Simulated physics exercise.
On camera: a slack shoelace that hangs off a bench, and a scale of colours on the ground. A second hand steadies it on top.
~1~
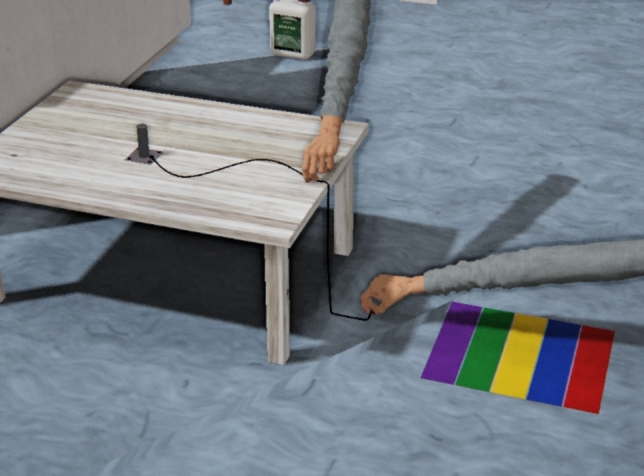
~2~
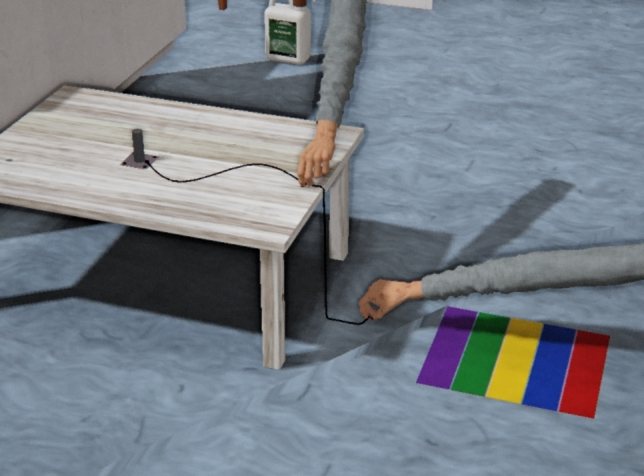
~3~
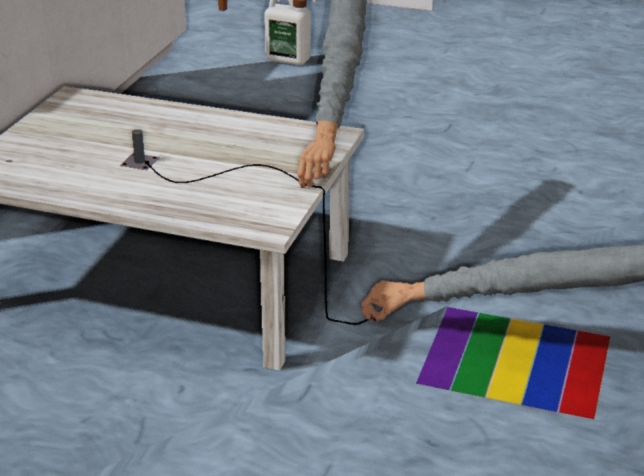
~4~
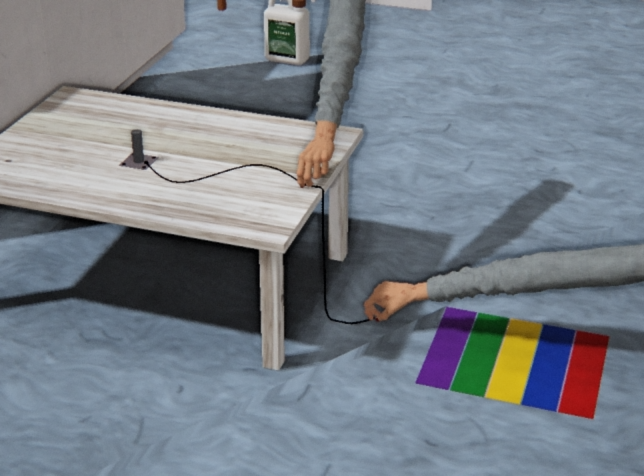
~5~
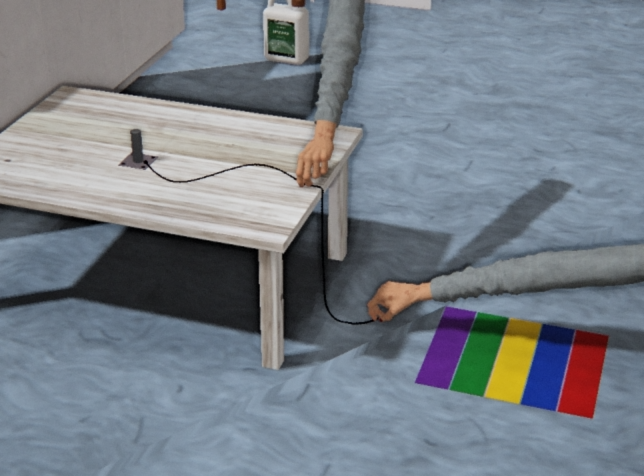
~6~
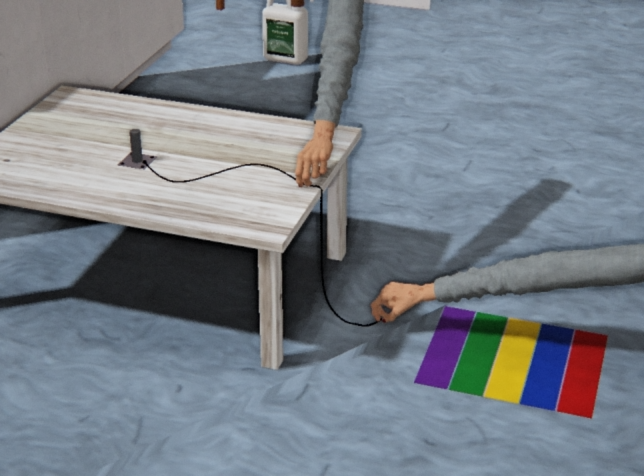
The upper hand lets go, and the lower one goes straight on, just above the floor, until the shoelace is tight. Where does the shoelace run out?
The yellow one.
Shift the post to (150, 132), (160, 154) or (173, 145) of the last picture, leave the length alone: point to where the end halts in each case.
The places are (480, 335), (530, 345) and (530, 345).
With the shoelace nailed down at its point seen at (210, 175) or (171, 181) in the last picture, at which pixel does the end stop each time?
About (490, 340) and (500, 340).
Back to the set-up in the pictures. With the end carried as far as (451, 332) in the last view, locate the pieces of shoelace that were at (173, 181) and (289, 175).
They go to (196, 167) and to (321, 190).
Soon after, end near (451, 332); over purple.
Then, end near (491, 339); over green.
At full stretch, end near (514, 344); over yellow. It halts on the yellow strip.
